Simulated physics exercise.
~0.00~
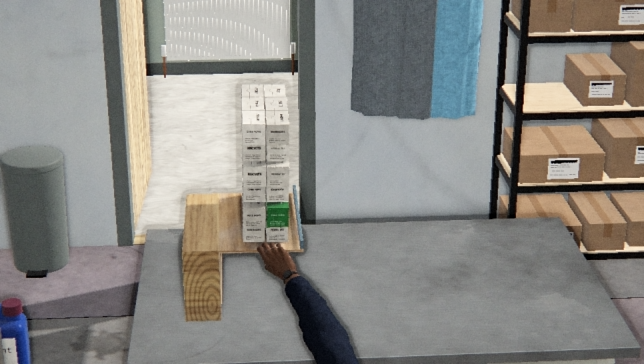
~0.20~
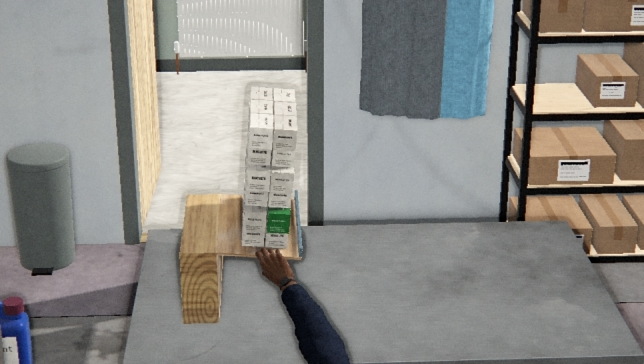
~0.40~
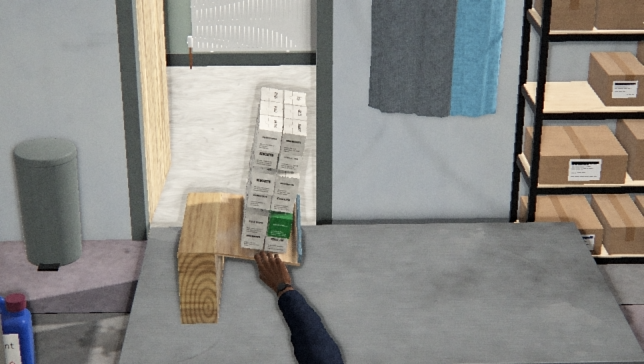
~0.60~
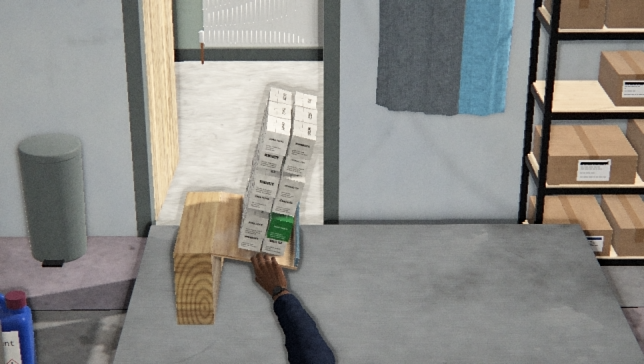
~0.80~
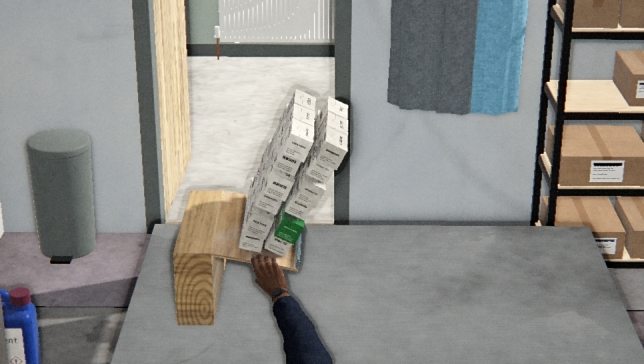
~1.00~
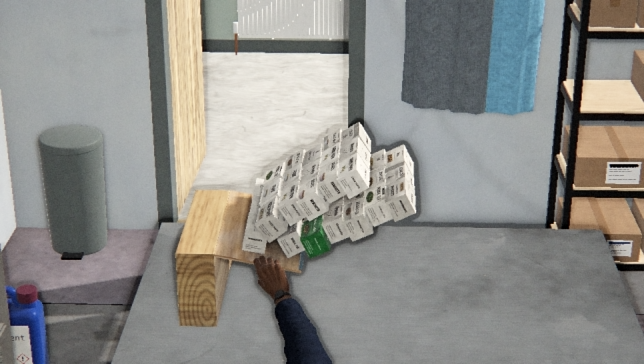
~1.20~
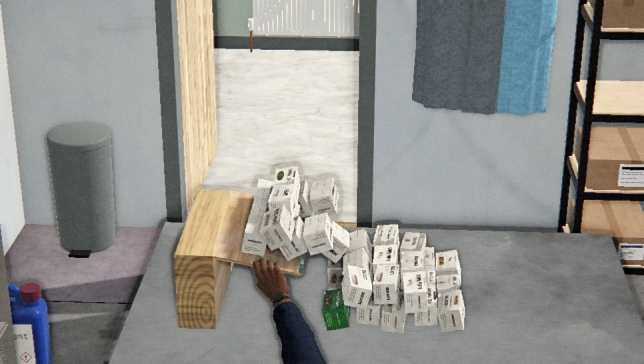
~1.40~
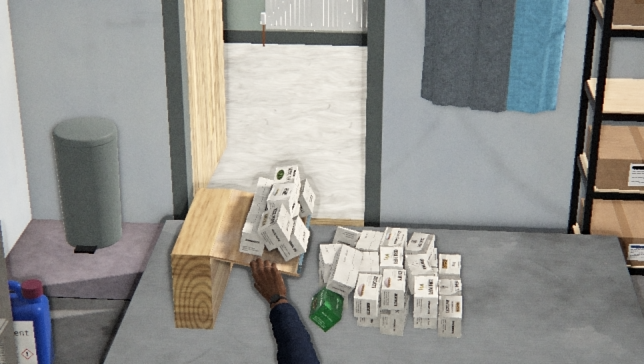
Stacked white packets and a green one leaning right and toppling off a tilting wooden tray, most spilling onto the grey table.
